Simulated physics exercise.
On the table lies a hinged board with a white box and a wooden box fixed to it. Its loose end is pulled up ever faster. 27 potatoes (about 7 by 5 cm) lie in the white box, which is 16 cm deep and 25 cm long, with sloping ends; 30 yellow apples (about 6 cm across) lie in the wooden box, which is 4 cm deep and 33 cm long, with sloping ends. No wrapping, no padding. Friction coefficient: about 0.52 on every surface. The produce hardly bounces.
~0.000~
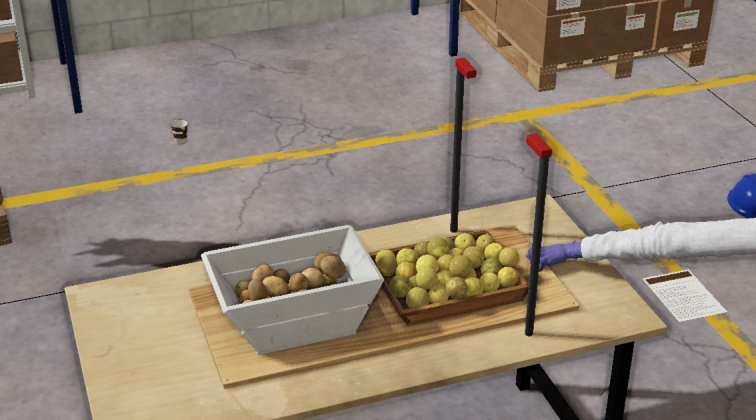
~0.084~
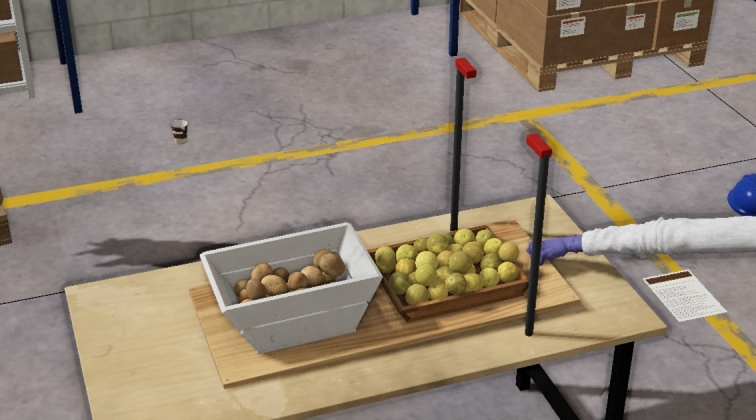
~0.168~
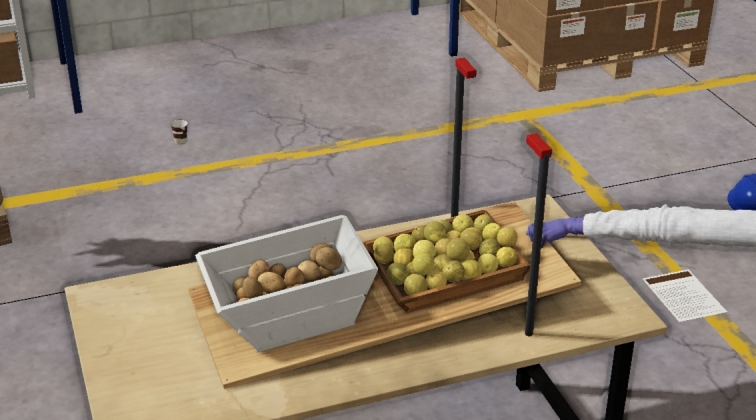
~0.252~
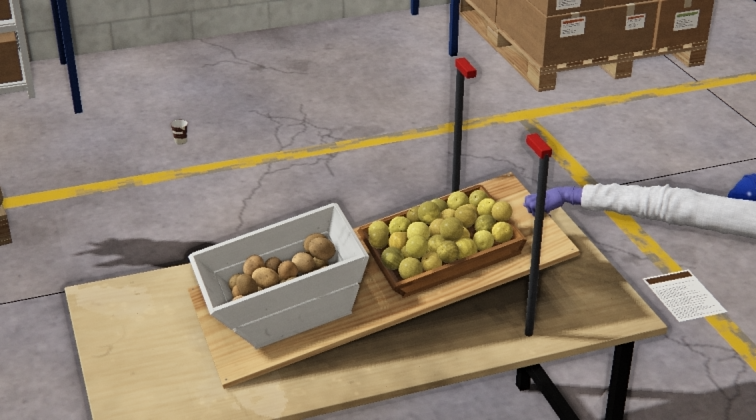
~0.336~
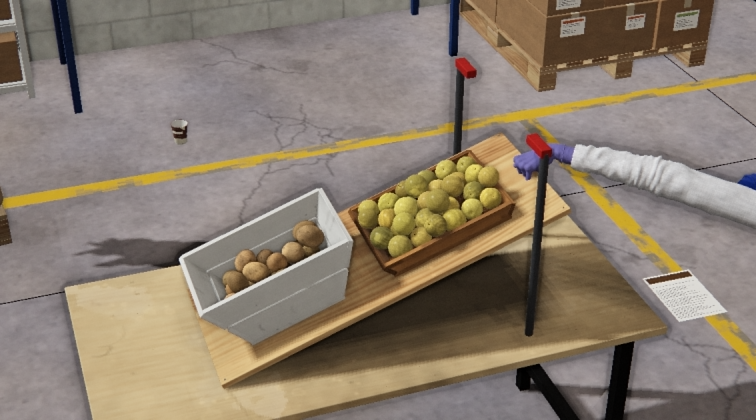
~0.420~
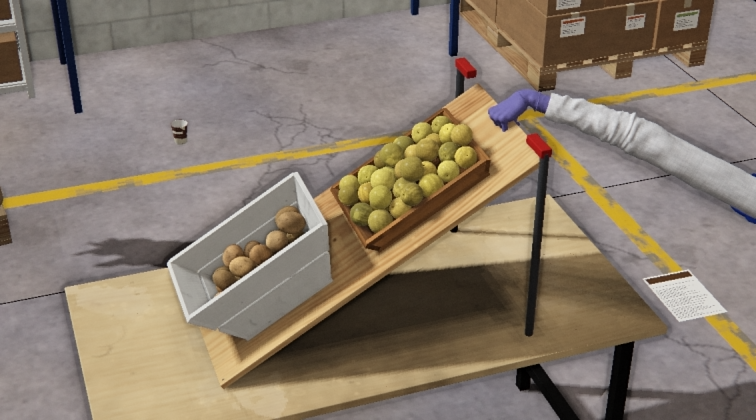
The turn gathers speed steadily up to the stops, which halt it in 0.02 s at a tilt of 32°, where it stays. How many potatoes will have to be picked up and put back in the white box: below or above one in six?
Out of the white box go fewer than one in six of the potatoes.
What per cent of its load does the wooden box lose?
About: Wooden box 100 per cent.
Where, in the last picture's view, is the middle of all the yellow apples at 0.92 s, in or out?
At about (250, 244).
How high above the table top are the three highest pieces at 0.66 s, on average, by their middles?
About 68 cm.
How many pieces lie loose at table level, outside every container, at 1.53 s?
Some 8 pieces.
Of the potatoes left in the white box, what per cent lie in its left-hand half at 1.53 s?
About 70 per cent.
After 0.42 s, the lift is arrested.
After 0.52 s, tilt 32°; the white box has all 27 and the wooden box has all 30.
After 0.66 s, tilt 32°; the white box has all 27 and the wooden box is down by 10 of 30.
After 0.92 s, tilt 32°; the white box has all 27 and the wooden box is down by 30 of 30.
Final count (at 1.53 s), the white box has all 27 and the wooden box is down by 30 of 30. Asked share, 0 of 27, 0 per cent.
